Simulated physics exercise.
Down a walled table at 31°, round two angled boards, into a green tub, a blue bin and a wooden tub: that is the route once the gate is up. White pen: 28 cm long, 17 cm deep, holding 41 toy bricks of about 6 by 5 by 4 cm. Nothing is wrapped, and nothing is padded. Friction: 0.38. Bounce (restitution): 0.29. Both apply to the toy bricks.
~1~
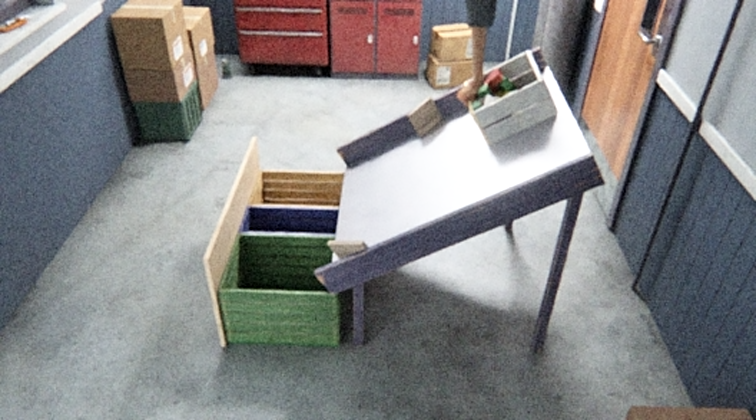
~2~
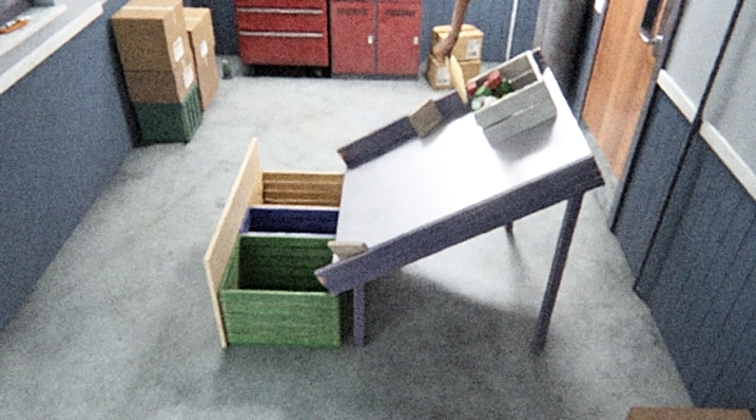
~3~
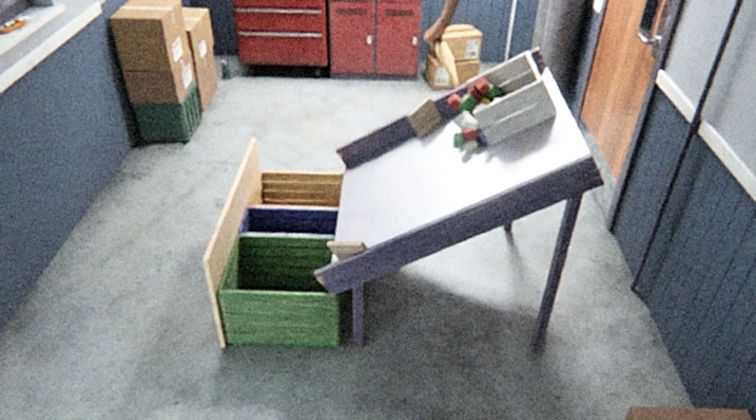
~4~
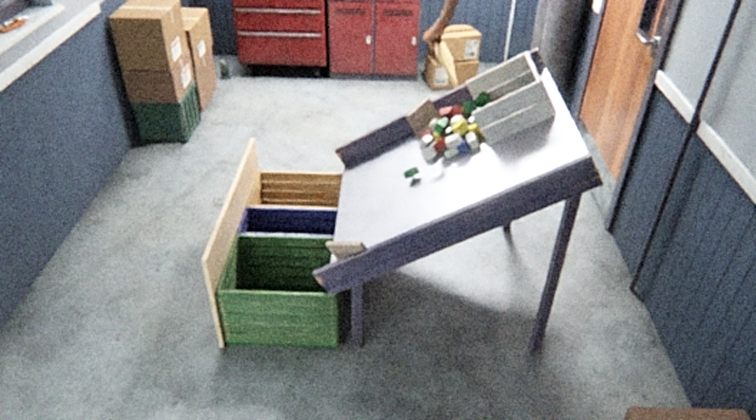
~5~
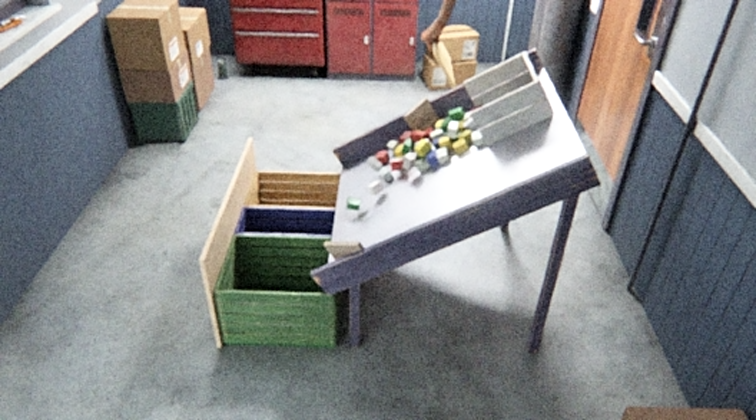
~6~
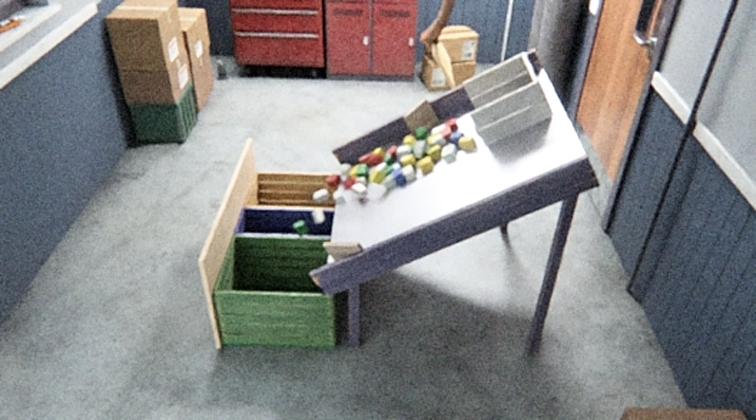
In a workshop with red cabinets, a gate lifts on a pen atop a sloping table, and multicoloured toy bricks slide down to the left past angled boards, the leading few dropping off the lower edge above the bins.
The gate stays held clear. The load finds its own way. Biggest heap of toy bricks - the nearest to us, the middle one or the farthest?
Farthest.
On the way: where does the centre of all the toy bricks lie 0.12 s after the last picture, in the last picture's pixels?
Somewhere near (369, 178) in the last picture's pixels.
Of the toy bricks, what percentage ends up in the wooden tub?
I'd put it at around 65 percent of them.
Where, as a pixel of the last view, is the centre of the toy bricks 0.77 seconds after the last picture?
Estimated centre in the last picture: (273, 237).
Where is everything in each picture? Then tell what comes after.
In the first frame (each is followed by its nearest rim corner in this view), white pen, (539, 81); green tub, (334, 294); none out.
White pen, (539, 82), in the second frame.
White pen, (538, 82); 13 out, in the third frame.
White pen, (537, 82); 27 out, the lowest brick at (411, 173), in the fourth frame.
White pen, (535, 82); 37 out, the lowest brick at (353, 204), in the fifth frame.
White pen, (534, 83); green tub, (330, 295); 40 out, the lowest brick at (321, 196), in the sixth frame.
Then, 0.12 s after the last picture, 1 in the blue bin, 4 in the wooden tub, 27 on the slope and 9 in the air.
Then, 0.28 s after the last picture, 1 in the green tub, 5 in the blue bin, 14 in the wooden tub, 15 on the slope and 6 in the air.
Then, 0.49 s after the last picture, 1 in the green tub, 11 in the blue bin, 24 in the wooden tub, 1 on the slope and 4 in the air.
Outcome (0.77 s after the last picture), 1 in the green tub, 13 in the blue bin and 27 in the wooden tub.
